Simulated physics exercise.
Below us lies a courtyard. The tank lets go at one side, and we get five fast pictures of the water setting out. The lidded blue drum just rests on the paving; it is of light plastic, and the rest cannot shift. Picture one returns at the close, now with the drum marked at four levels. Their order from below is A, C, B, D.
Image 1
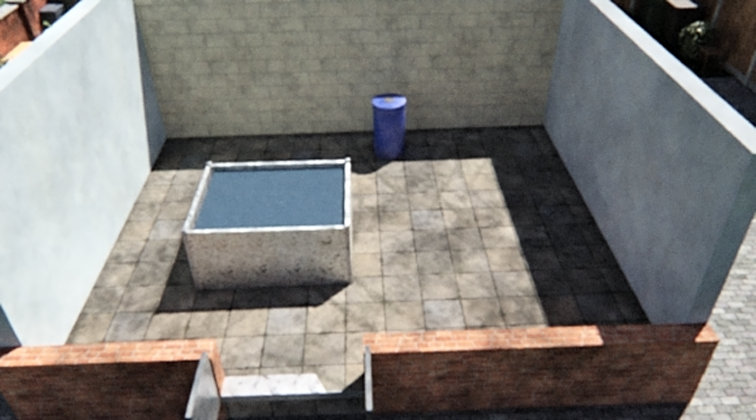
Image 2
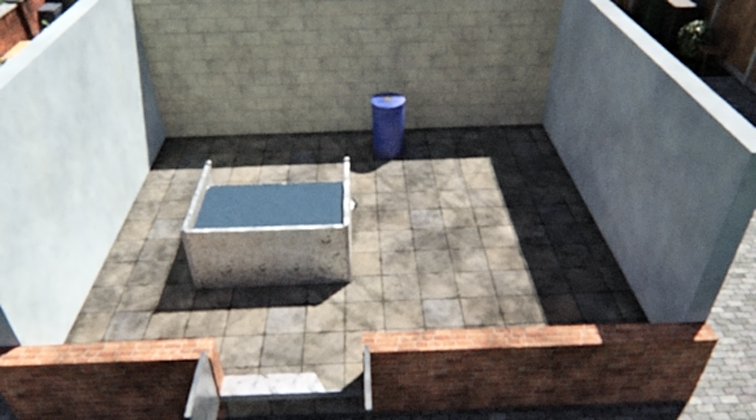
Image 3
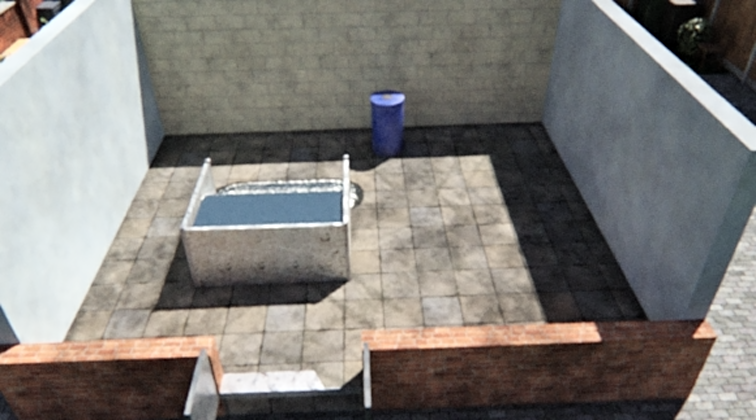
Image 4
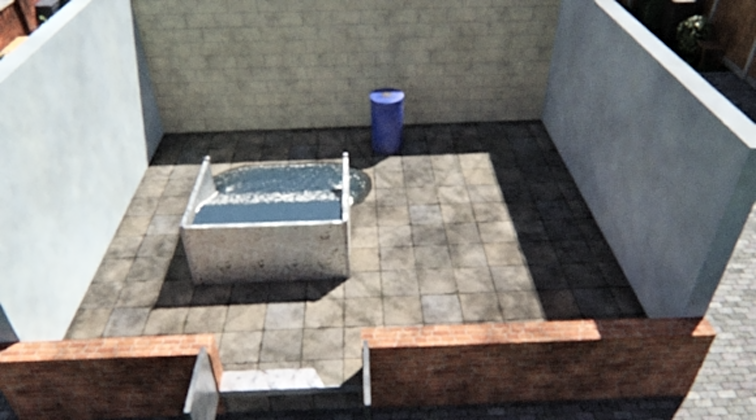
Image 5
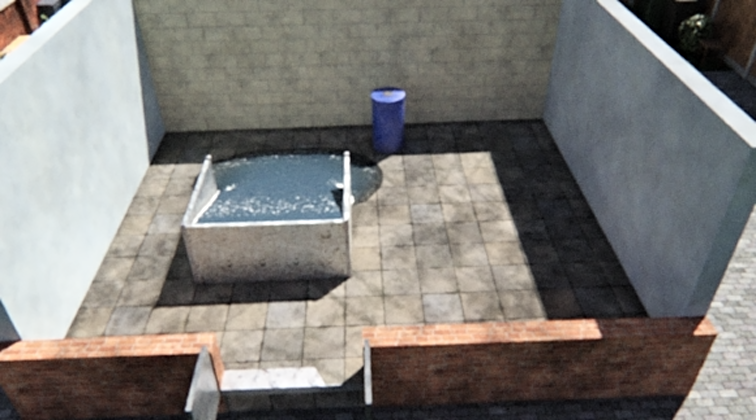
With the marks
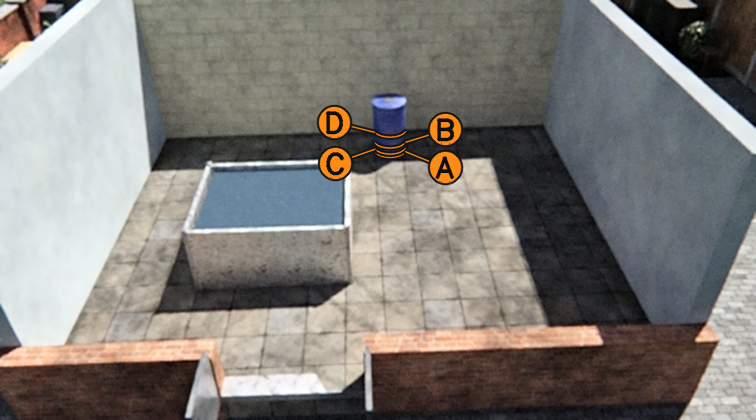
At the start, a full stone-sided tank stands in a walled, paved courtyard with a blue drum near the back wall. The tank's far side opens and water pours out behind it, then spreads over the paving and around to the right, while the surface inside turns choppy and flecked with white.
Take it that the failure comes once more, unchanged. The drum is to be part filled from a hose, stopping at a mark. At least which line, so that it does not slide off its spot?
That is line D.
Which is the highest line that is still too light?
Here it is line B.
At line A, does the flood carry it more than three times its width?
Yes.
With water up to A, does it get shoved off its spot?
Yes, that goes wrong.
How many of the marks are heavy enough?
One.
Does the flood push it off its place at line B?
Yes, it does.
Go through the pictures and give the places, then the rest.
Lid of the blue drum at (390, 101); tank full, its middle at (274, 199); open gate at (290, 340).
Water covers 2 % of the ground, mostly out of sight from here.
Water covers 5 % of the ground, mostly out of sight from here.
Water covers 8 % of the ground and is seen nearest the drum at (360, 172).
Lid of the blue drum at (389, 94); water covers 12 % of the ground and is seen nearest the drum at (370, 162).
On the marked copy, A at (390, 157); B at (390, 148); C at (390, 154); D at (390, 137); from the bottom up A, C, B, D.
With A, it is pushed about 7 times its own width away.
With B, it is pushed about half its own width away.
With C, it is pushed about 4 times its own width away.
With D, it does not move.
